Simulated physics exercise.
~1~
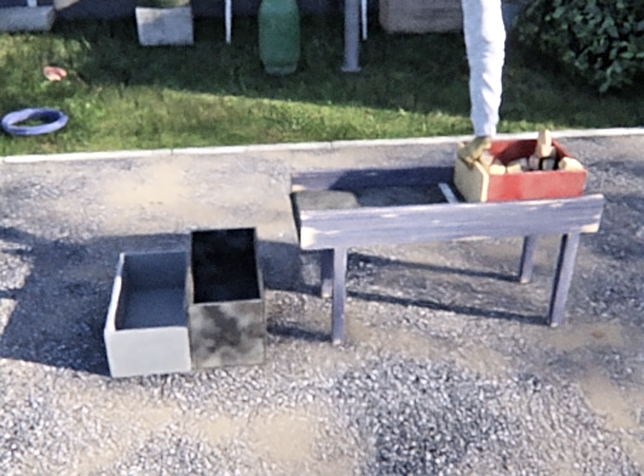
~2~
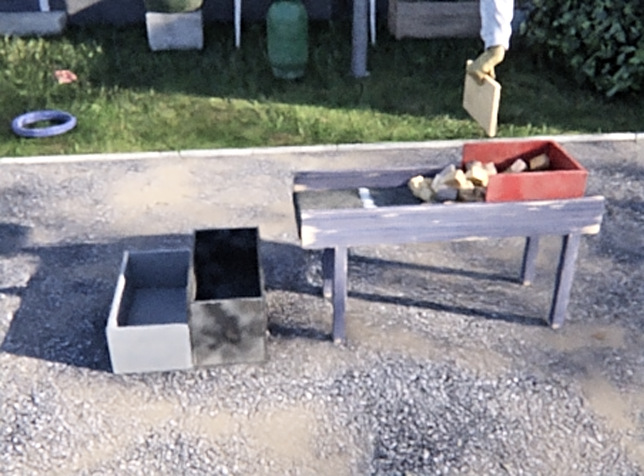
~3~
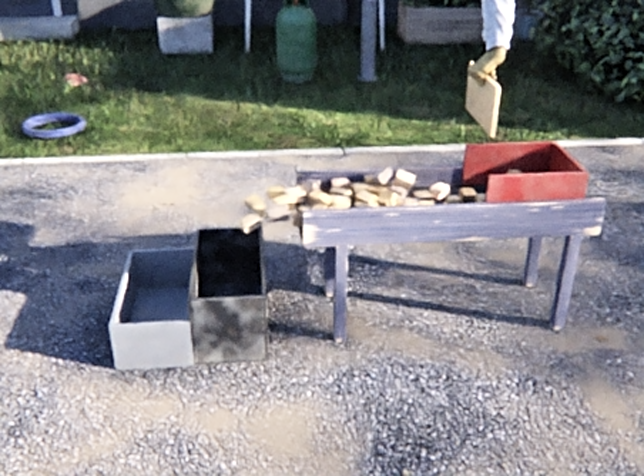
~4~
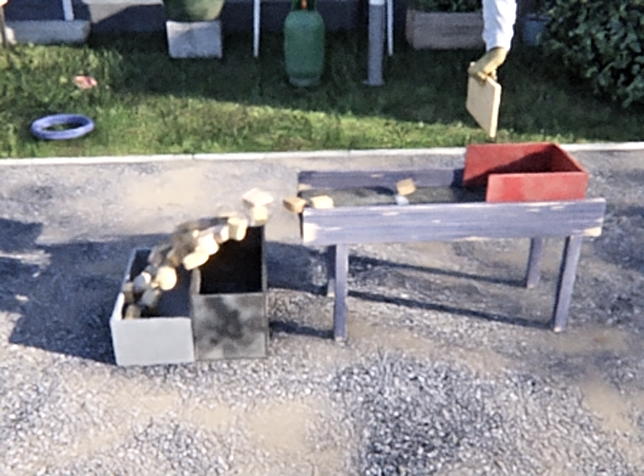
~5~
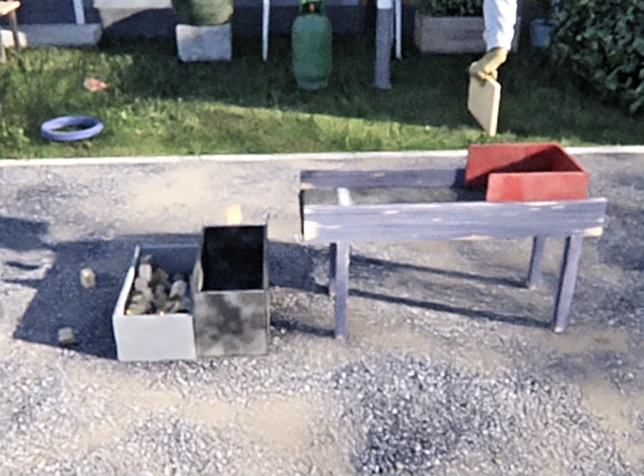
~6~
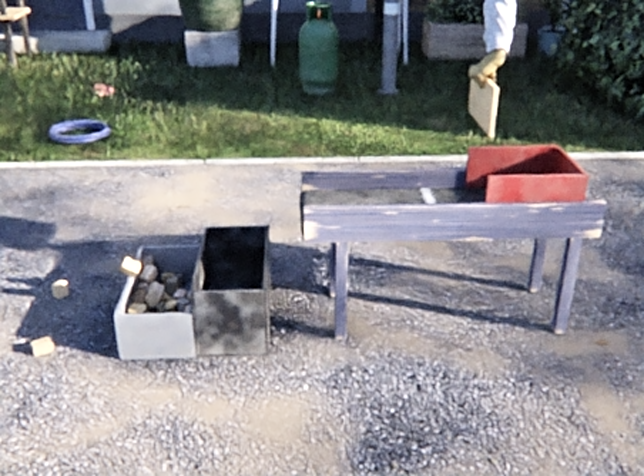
On a gravel yard beside a lawn, a gloved hand held up a panel as wooden blocks slid left from a red pen along a belt and flew off its end, mostly landing in the grey box, with a few on the ground beyond.
